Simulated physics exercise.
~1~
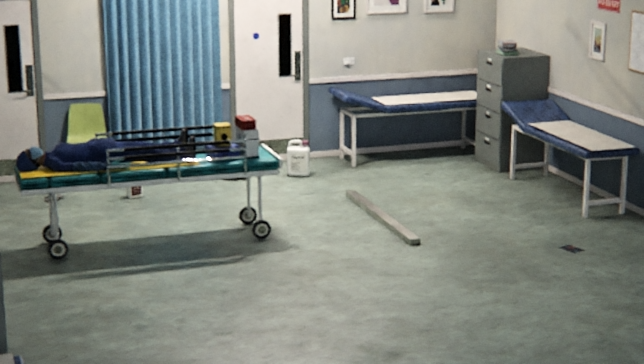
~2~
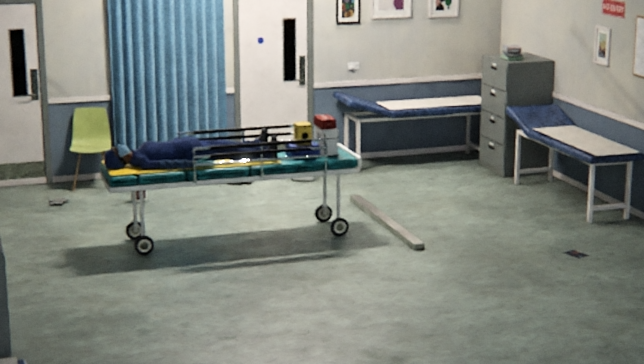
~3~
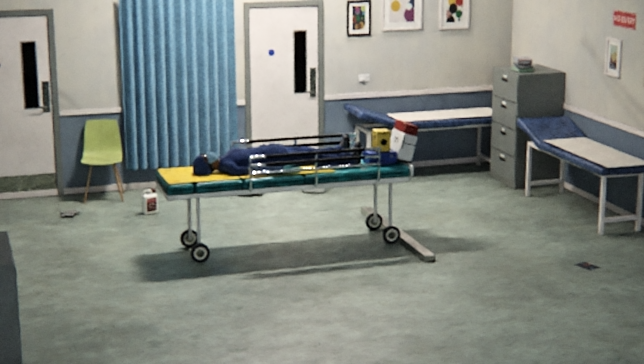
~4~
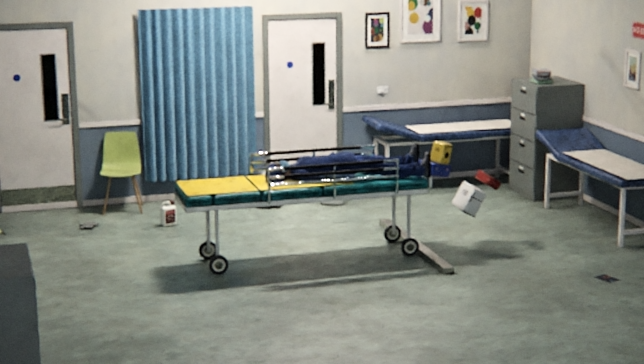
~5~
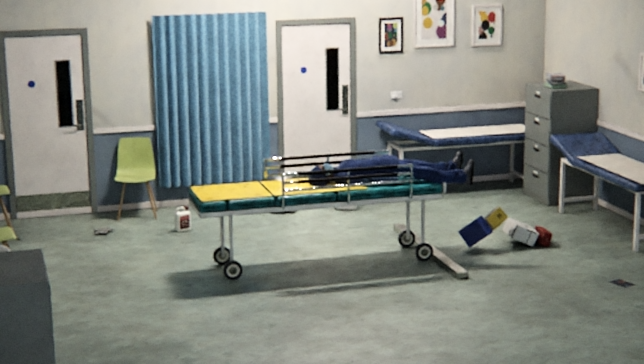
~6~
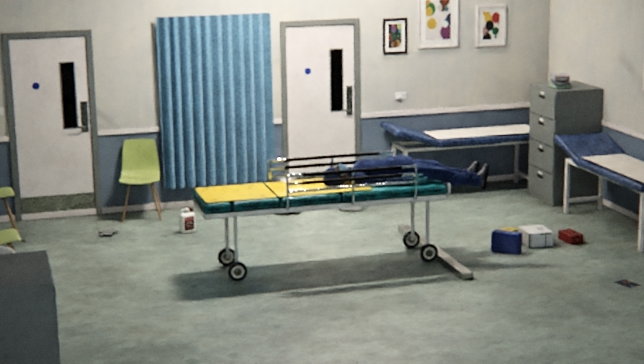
Patient in blue riding a trolley rightward to a floor sill, sliding feet past its end as boxed equipment tumbles to the floor.
